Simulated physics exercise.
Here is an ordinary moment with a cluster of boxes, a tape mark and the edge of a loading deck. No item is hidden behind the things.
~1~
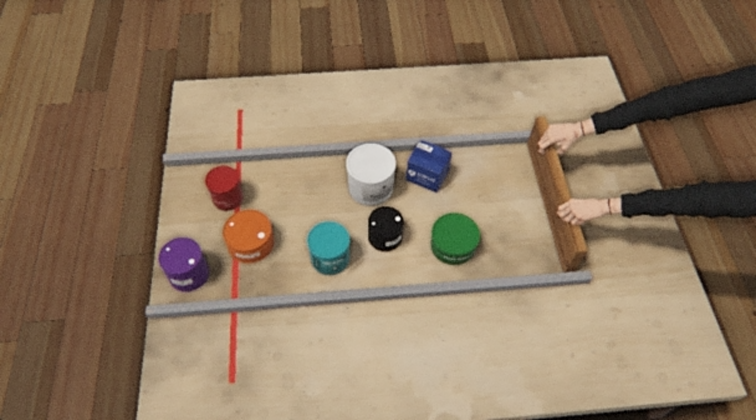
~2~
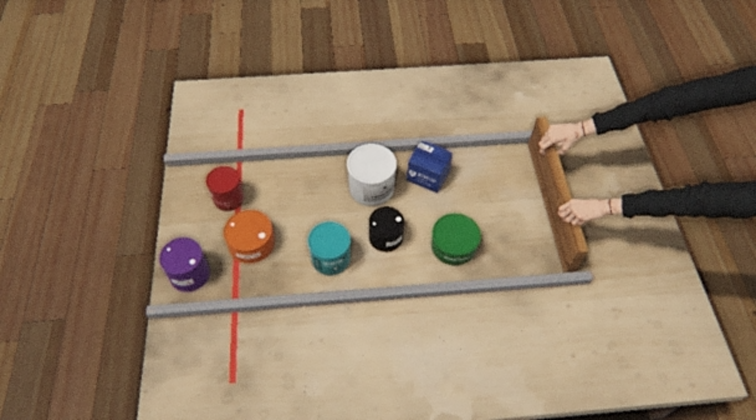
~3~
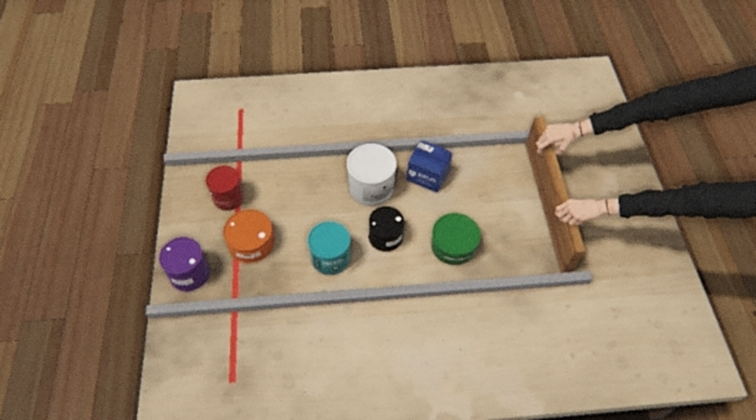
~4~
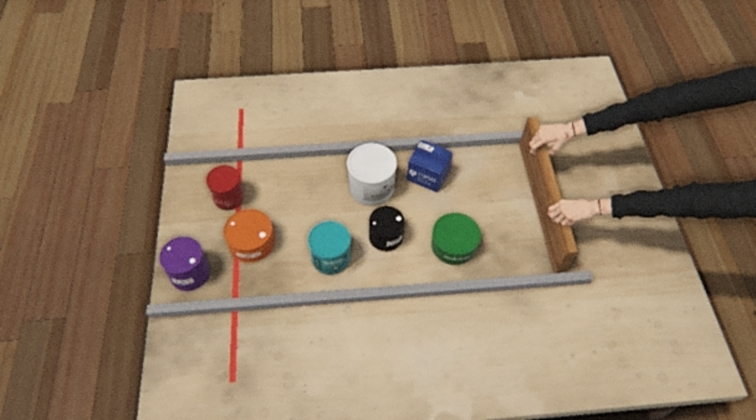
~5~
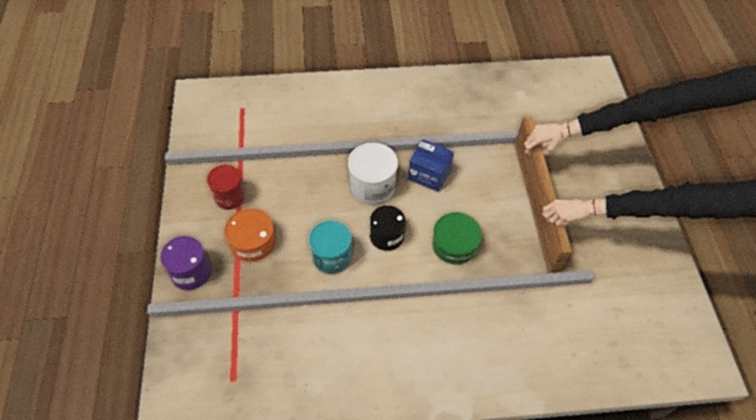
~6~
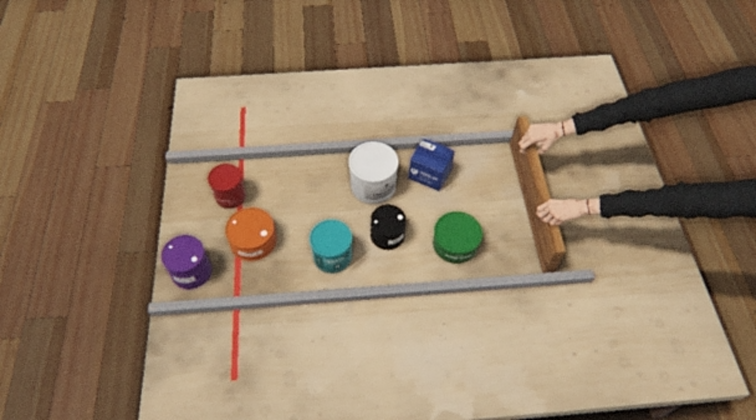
Wooden plank held by two hands sliding slightly left between grey rails, while the colourful pails and blue box stay still.
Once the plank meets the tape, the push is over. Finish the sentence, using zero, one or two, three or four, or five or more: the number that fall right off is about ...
The number that fall right off is about one or two.
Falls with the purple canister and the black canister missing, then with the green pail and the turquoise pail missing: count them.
1 for the first case, 1 for the second.
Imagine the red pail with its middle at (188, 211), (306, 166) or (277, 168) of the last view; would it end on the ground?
Results in order: Over the edge; not lost; not lost.
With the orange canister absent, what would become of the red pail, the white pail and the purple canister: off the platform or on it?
The red pail falls away while the white pail remains in place, and the purple canister falls away.
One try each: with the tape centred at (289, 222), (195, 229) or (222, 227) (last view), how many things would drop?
First 0, then 5, then 3.
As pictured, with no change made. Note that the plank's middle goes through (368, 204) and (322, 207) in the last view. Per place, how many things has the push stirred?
Tally: 5; 7.
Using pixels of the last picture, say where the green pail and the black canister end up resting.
Okay, so first (212, 266), and next (220, 221).
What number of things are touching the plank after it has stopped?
The count comes out at 3.
Soon after, none off yet; purple canister at rest near (187, 262); red pail at rest near (228, 187); orange canister at rest near (251, 234).
Then, none off yet; purple canister at rest near (186, 263); red pail moved about its own width near (193, 189); orange canister moved a little near (238, 232).
By the end, the number that fall off is one or two; fallen, red pail and purple canister.
